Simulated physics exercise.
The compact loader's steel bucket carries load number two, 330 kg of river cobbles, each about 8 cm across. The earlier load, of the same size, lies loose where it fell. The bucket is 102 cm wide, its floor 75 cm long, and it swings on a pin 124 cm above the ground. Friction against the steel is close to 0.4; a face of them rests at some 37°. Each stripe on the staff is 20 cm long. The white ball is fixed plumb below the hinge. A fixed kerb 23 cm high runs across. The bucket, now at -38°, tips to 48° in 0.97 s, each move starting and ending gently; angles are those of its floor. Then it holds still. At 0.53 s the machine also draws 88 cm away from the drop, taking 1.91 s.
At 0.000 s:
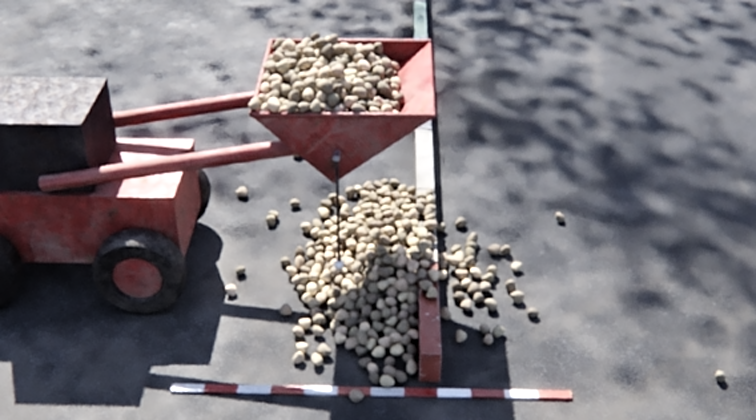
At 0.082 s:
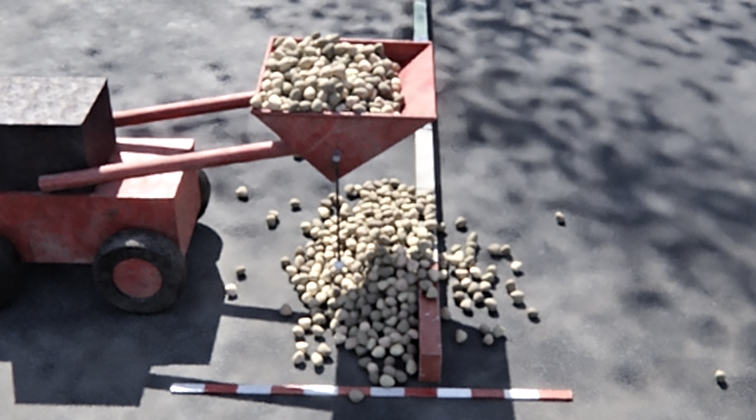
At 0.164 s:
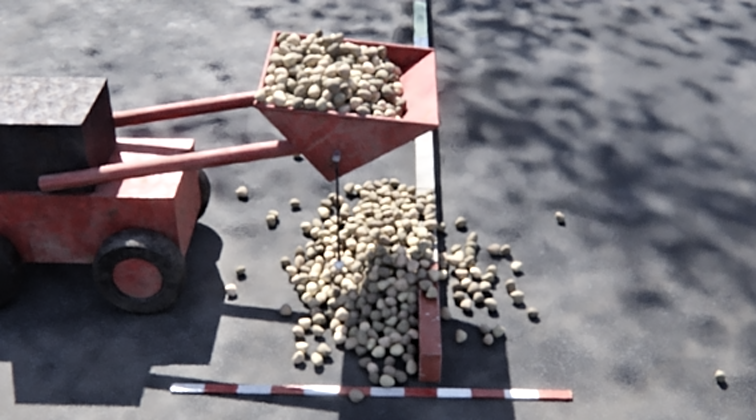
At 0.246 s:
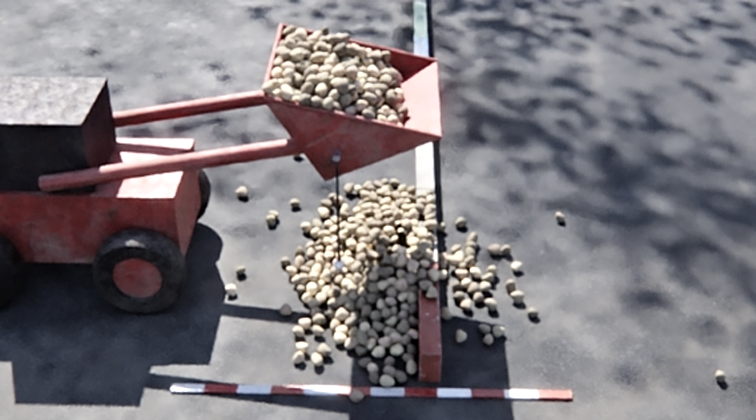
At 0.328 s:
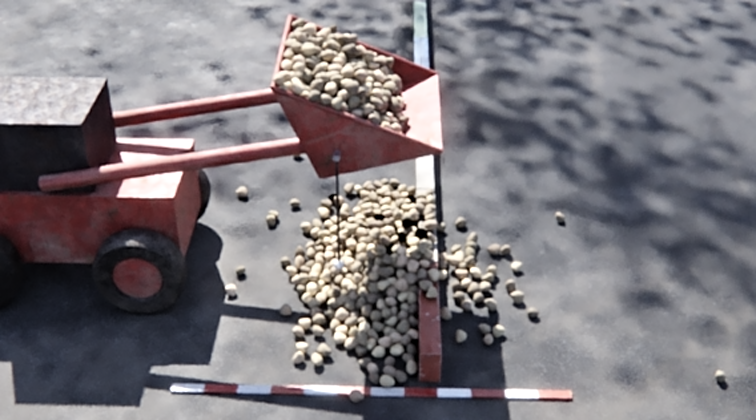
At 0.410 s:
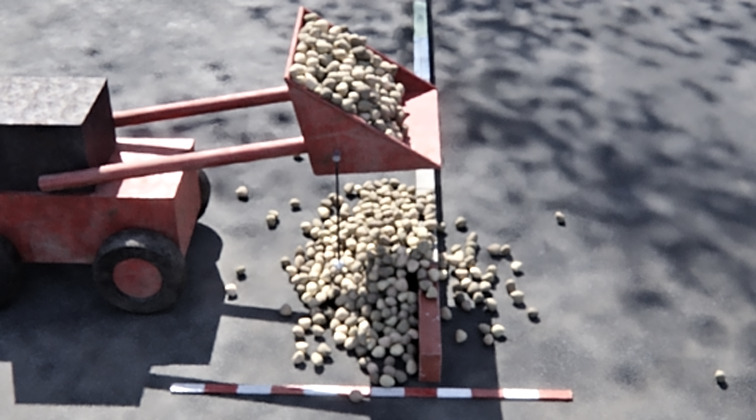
Red compact loader standing still while its raised bucket of pale stones tilts forward above a loose heap beside a kerb.
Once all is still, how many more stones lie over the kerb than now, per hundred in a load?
Roughly 45 per cent of a load more.
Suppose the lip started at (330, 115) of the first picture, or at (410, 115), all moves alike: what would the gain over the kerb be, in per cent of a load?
About 0 and 20 per cent.
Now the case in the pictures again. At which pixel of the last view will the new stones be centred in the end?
Around (416, 258).
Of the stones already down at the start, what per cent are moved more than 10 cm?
Roughly 15 per cent of them.
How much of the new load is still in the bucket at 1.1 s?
Roughly 20 per cent is still inside.
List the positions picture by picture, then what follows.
In the first picture, the bucket is at -38°, its lip at (434, 116); the top of the load is at (313, 52). The earlier load is highest near (412, 244), 31 cm above ground level, 93 % on this side of the kerb, 7 % over the kerb.
In the second picture, the bucket is at -36°, its lip at (436, 118); the top of the load is at (302, 53); the stones move at 0.2 m/s on average.
In the third picture, the bucket is at -31°, its lip at (438, 126); the top of the load is at (305, 51); the stones move at 0.3 m/s on average.
The fourth picture shows lip at (441, 137), floor tilted -24°, highest stones at (298, 48); the stones move at 0.4 m/s on average.
In the fifth picture, the bucket is at -15°, its lip at (442, 152); the top of the load is at (305, 42); the stones move at 0.5 m/s on average.
In the sixth picture, the bucket is at -5°, its lip at (440, 168); the top of the load is at (315, 35); the stones move at 0.5 m/s on average.
After 0.7 s the floor is at 35°; in per cent of one load, 97 in the bucket, 96 on this side of the kerb, 7 over the kerb; the foremost stones are at (542, 279).
After 1.1 s the floor is at 48°; in per cent of one load, 21 in the bucket, 150 on this side of the kerb, 30 over the kerb; the foremost stones are at (543, 282).
After 2.9 s the floor is at 48°; in per cent of one load, 0 in the bucket, 148 on this side of the kerb, 52 over the kerb; the foremost stones are at (730, 278).
After 5.4 s the floor is at 48°; in per cent of one load, 0 in the bucket, 148 on this side of the kerb, 52 over the kerb; the foremost stones are at (730, 278). Net gain over the kerb, 45.
